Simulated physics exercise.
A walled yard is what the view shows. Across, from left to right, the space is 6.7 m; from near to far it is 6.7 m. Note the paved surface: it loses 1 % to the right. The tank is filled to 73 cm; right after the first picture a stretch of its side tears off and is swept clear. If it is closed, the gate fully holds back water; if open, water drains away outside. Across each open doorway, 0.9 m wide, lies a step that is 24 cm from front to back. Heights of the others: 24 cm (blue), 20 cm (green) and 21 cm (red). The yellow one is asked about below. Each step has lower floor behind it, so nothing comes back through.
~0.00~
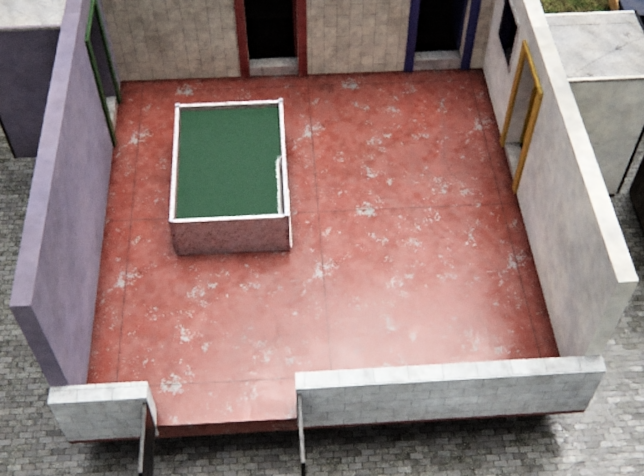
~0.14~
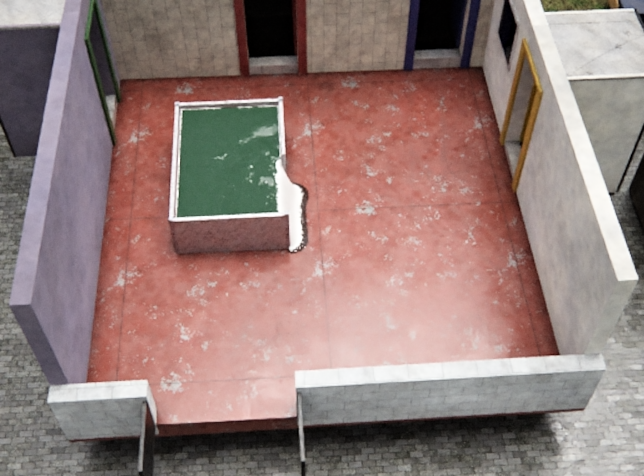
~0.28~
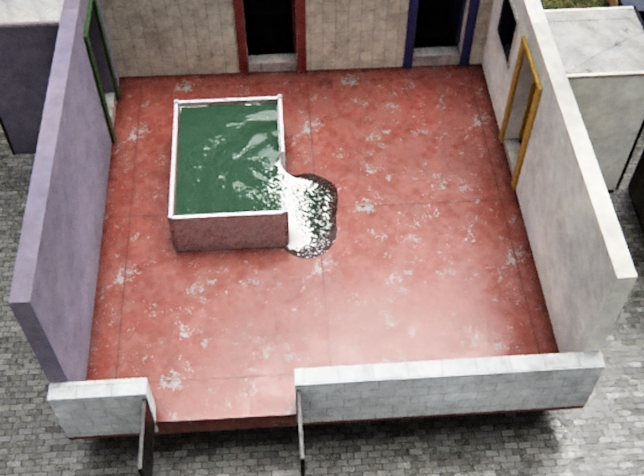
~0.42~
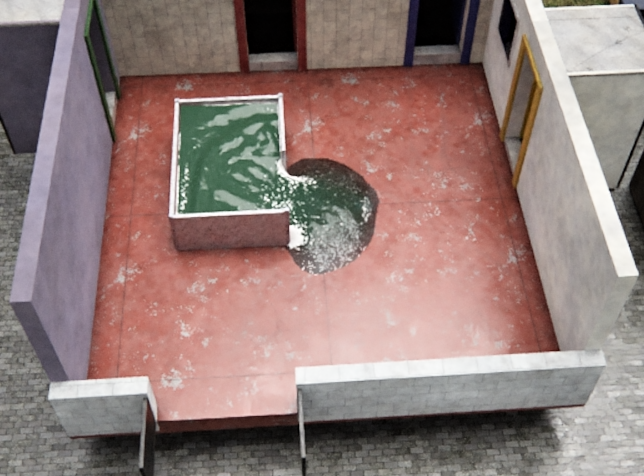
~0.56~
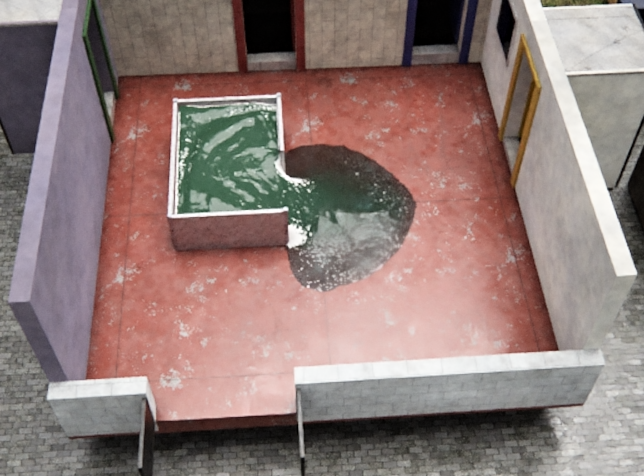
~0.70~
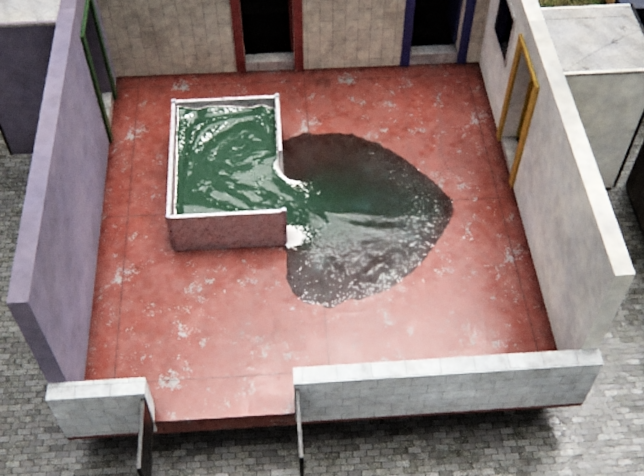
The footage shows a walled yard with a reddish floor and a raised tank of green liquid, whose right side breaks open; liquid pours through the gap, ripples across the tank, and spreads rightward in a widening dark pool.
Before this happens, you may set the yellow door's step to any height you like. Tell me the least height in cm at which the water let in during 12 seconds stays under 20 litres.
It should be about 20 cm.
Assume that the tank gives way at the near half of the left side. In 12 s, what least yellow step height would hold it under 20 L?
Estimate: Near 6.5 cm.
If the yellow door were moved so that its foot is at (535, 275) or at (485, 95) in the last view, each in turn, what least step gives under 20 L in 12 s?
Roughly 21 cm, then roughly 12.0 cm.
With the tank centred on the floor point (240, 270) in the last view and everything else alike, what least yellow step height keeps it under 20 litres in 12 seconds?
A height near 8.5 cm.
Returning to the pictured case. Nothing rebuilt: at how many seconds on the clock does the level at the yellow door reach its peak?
Near 2.2 seconds.
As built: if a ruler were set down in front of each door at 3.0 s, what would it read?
Depths in cm - blue: 13, green: 0, red: 0, yellow: 21.
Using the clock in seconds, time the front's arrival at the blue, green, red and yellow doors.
Door blue: 2.6 seconds; door green: 7.0 seconds; door red: 4.5 seconds; door yellow: 1.2 seconds.
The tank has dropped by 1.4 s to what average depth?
About 46 cm.
After 1.4 s water covers 35 % of the floor, deepest (38 cm) near (295, 223); 19 cm at the yellow door, 1 litre in over its 13 cm step.
After 3.0 s water covers 45 % of the floor, deepest (34 cm) near (564, 380); 21 cm at the yellow door, 70 litres in over its 13 cm step.
After 12.0 s water covers 100 % of the floor, deepest (10 cm) near (552, 381); 9 cm at the yellow door, 99 litres in over its 13 cm step.
At the yellow door as built, the water arrived by 1.2 s and peaked near 26 cm at 2.2 s.
Run again over the same 12 s with other heights there, 42 litres in over 17 cm, 6 litres over 23 cm. The limit of 20 litres is kept from about 20 cm up.
